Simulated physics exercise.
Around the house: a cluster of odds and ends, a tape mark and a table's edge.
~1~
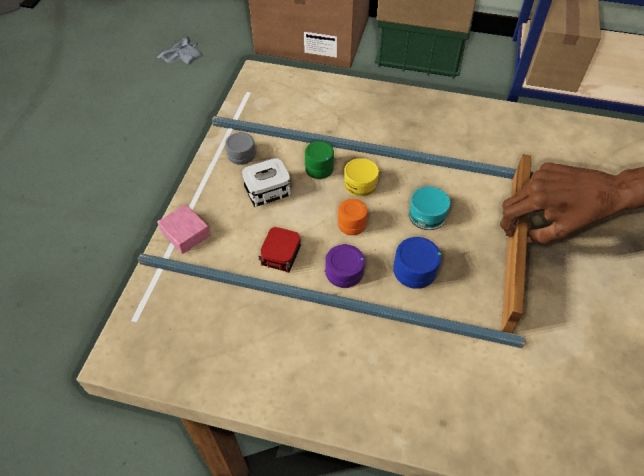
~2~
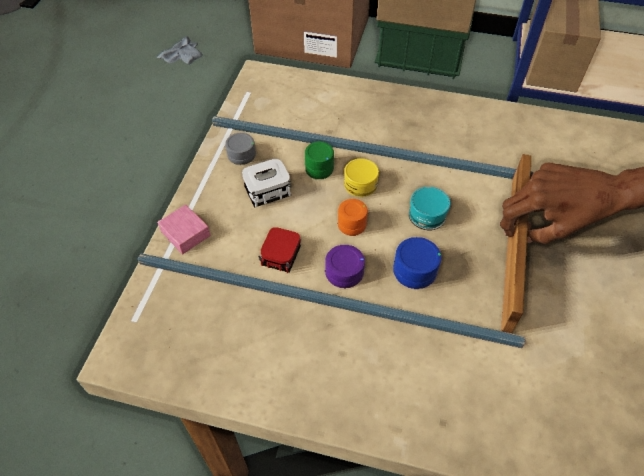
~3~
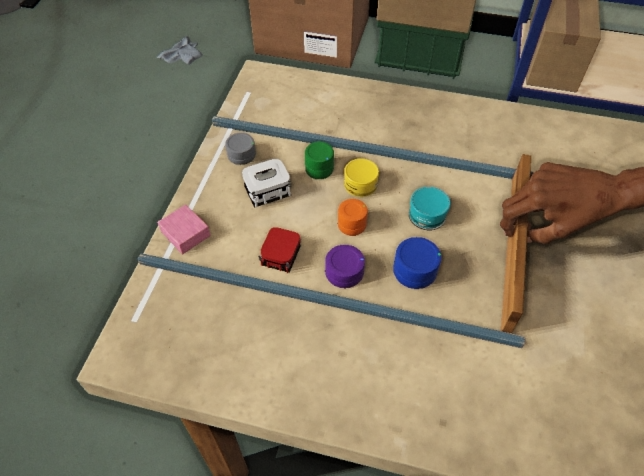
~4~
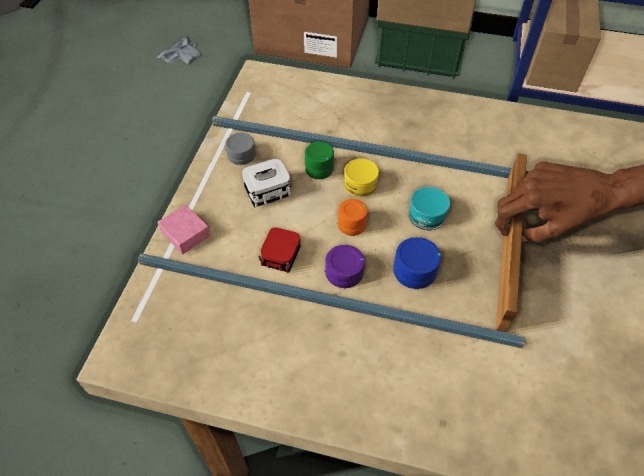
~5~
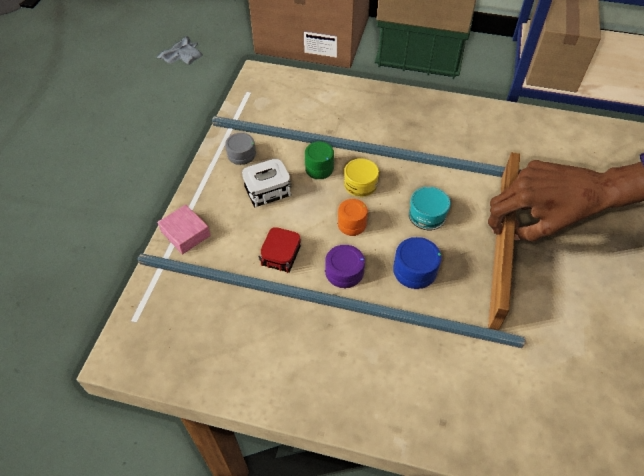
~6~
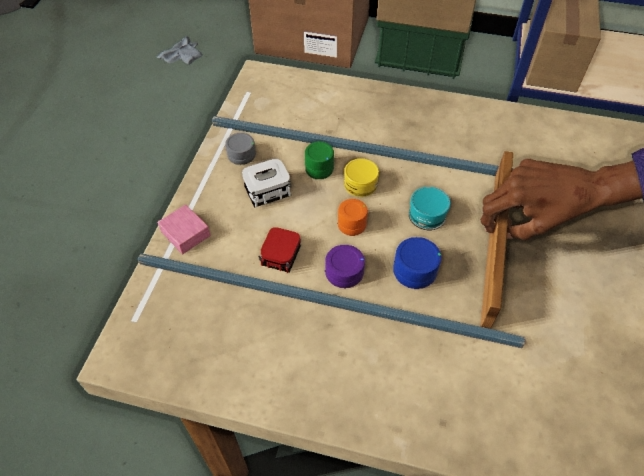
Hand sliding a wooden board slightly left between two rails on a table, while colourful lids, tubs and small cases stay still.
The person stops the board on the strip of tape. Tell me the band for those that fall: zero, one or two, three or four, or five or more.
Here the number that fall off is five or more.
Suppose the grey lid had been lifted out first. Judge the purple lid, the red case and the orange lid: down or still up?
The purple lid is kept; the red case comes down; the orange lid remains up.
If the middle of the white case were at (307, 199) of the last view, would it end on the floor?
Then it is lost.
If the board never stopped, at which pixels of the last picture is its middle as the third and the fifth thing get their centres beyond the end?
About (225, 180), then (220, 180).
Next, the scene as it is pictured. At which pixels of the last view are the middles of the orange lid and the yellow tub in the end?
The orange lid stops around (185, 182); the yellow tub around (207, 136).
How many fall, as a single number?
It comes to 5.
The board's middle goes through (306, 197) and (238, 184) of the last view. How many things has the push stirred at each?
8 and 10.
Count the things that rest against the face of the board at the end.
That makes 5.
Soon after, none off yet; pink block at rest near (184, 229); grey lid at rest near (241, 149); white case at rest near (267, 183).
In the end, the number that fall off is five or more; gone, green lid, red case, white case, grey lid and pink block.
